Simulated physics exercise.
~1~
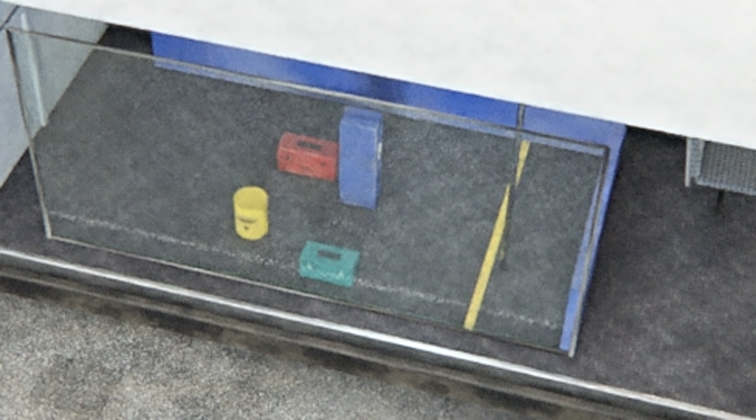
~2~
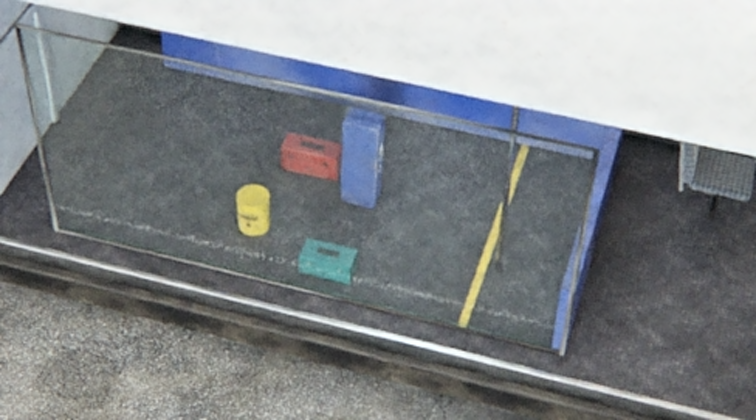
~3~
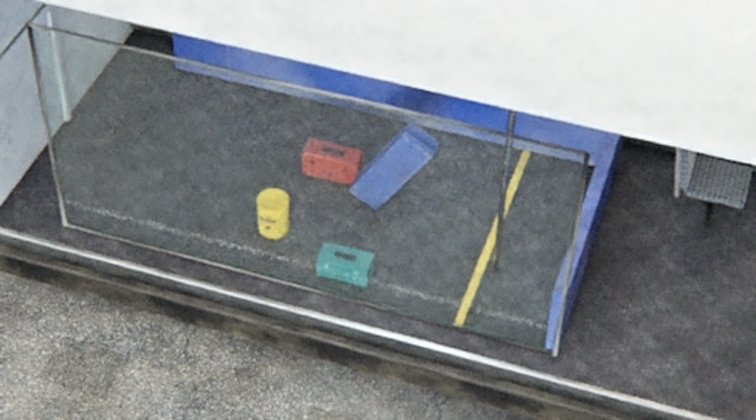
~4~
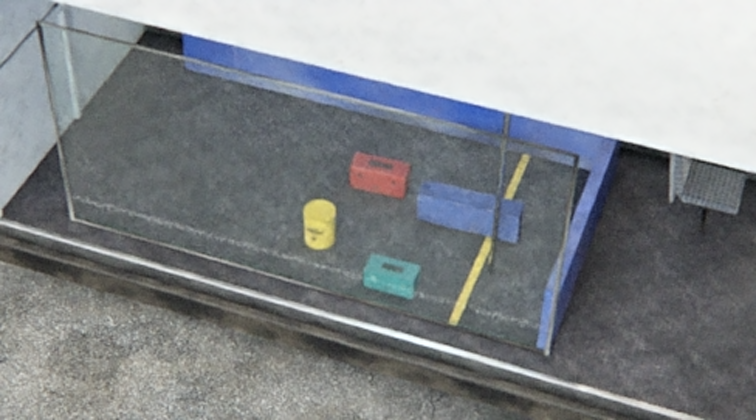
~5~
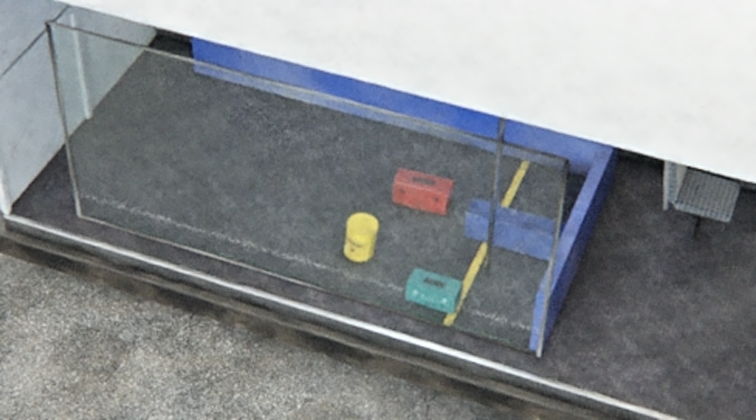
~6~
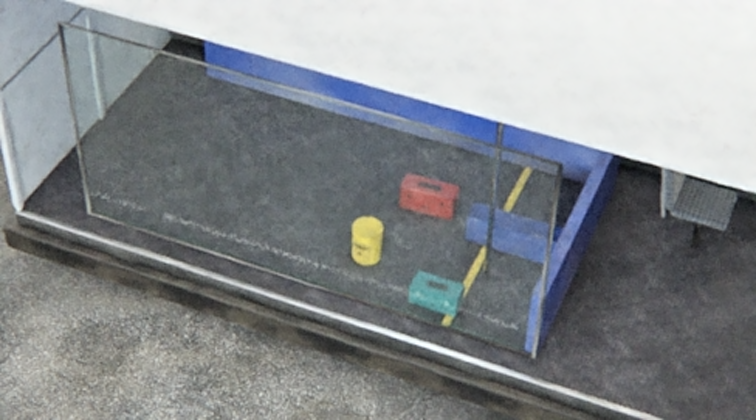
A clear-walled bay with a dark floor and a blue back wall stands beside a pale kerb, seen from above at an angle as the view drifts slightly sideways. Inside, a tall blue box stands upright beside a red toolbox, with a yellow bucket and a teal toolbox nearer the front and a yellow line to the right. At first all stay still, then the blue box leans right and topples onto its side. The others slide right, still upright, as it crosses the line. Finally, the red toolbox, bucket and teal toolbox rest short of it.
